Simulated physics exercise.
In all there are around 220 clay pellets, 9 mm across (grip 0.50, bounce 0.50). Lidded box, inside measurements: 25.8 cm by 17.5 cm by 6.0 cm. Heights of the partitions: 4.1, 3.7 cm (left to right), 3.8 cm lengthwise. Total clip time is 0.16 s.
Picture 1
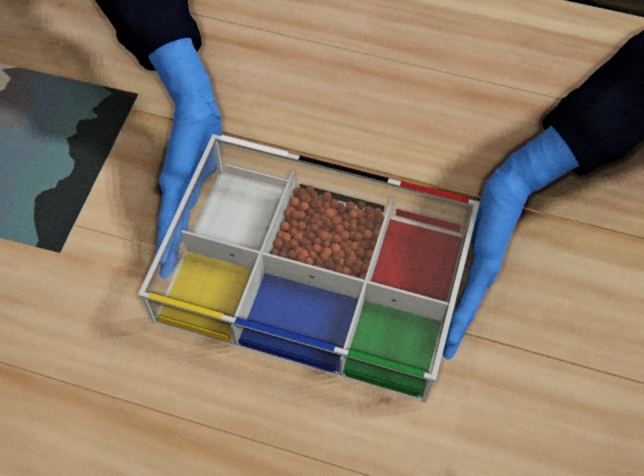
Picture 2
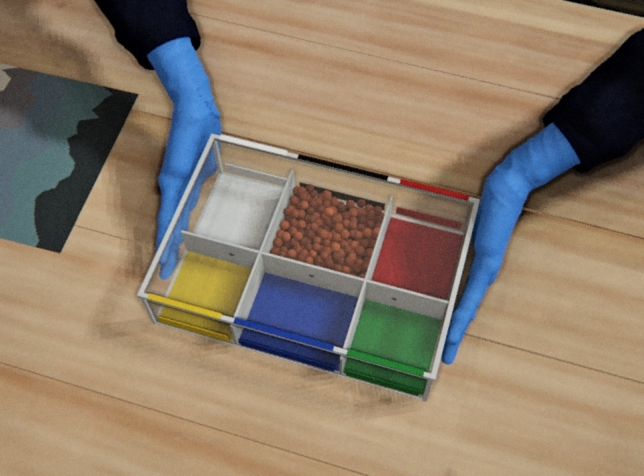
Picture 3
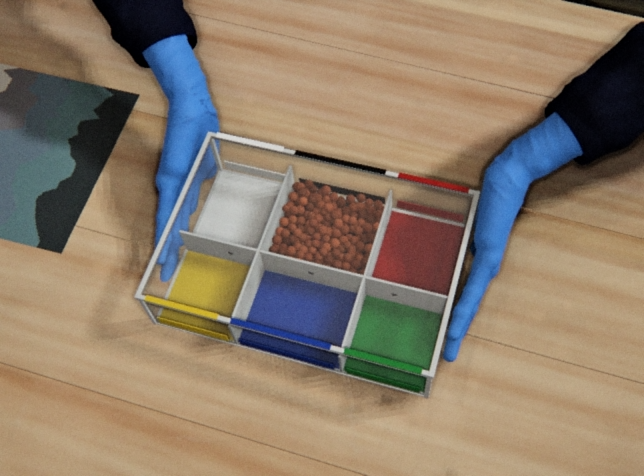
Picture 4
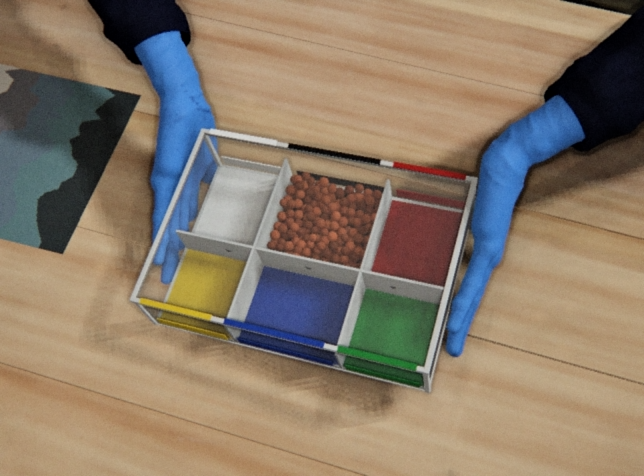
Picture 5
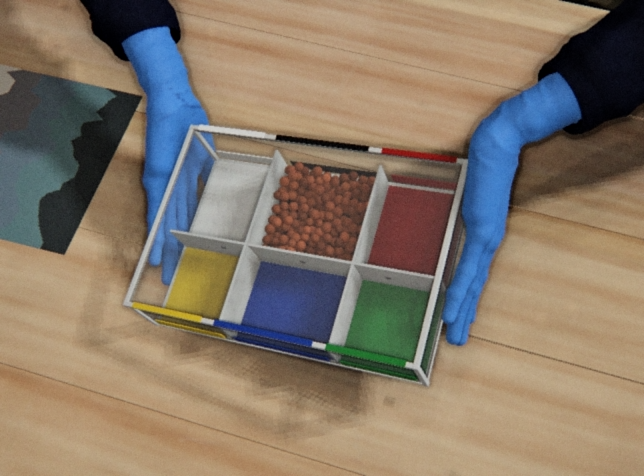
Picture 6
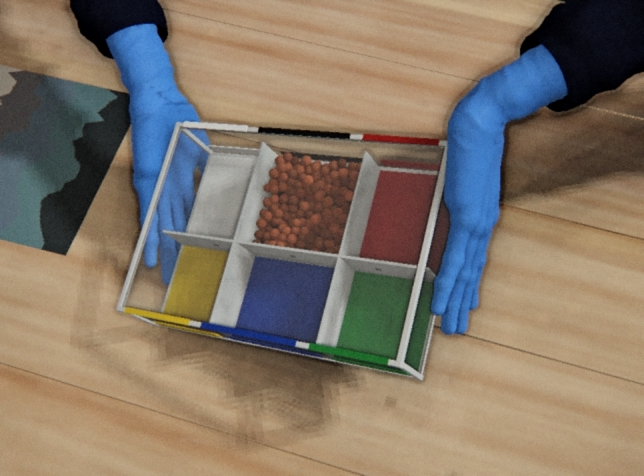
A clear box with coloured compartments, held between two blue-gloved hands on a wooden surface, barely moved at first, then tilted steadily toward its left front corner while the reddish-brown pellets stayed in their compartment.
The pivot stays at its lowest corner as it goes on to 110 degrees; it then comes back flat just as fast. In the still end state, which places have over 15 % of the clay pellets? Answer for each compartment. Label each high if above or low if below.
Red: Low; blue: Low; green: Low; yellow: High; white: Low; black: High.
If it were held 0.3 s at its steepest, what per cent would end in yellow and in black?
Then yellow keeps 30% and black keeps 60%.
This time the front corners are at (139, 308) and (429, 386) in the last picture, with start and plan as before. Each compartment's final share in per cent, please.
Each compartment ends with this per cent: Red 0, blue 35, green 0, yellow 30, white 0 and black 35.
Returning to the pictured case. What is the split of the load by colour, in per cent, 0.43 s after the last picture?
In per cent: Red 0, blue 5, green 0, yellow 5, white 5, black 80.
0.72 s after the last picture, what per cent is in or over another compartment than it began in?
Estimate: Roughly 35 in a hundred.
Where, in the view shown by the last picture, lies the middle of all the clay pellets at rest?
Approximately (288, 262) in the last view.
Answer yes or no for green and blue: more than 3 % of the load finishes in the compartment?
With green that fails, while with blue that holds.
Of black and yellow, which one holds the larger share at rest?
The black compartment.
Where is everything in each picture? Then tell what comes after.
Box tilt 0 degrees, front corners at (144, 293) and (431, 375); black 100 %, in the first picture.
Box tilt 1 degrees, front corners at (144, 294) and (431, 375), in the second picture.
Box tilt 4 degrees, front corners at (141, 295) and (429, 372), lowest corner left front, in the third picture.
Box tilt 9 degrees, front corners at (136, 298) and (425, 368), lowest corner left front, in the fourth picture.
Box tilt 16 degrees, front corners at (129, 303) and (414, 364), lowest corner left front, in the fifth picture.
Box tilt 24 degrees, front corners at (122, 307) and (397, 362), lowest corner left front; black 100 %, in the sixth picture.
Then, 0.43 s after the last picture, tilt 109 degrees; blue 5 %, yellow 5 %, white 5 %, black 80 %.
Then, 0.72 s after the last picture, tilt 46 degrees; blue 10 %, yellow 25 %, white 5 %, black 65 %.
Then, 1.12 s after the last picture, tilt 0 degrees; blue 10 %, yellow 25 %, white 5 %, black 65 %.
In the end, red 0 %, blue 10 %, green 0 %, yellow 25 %, white 5 %, black 65 %.
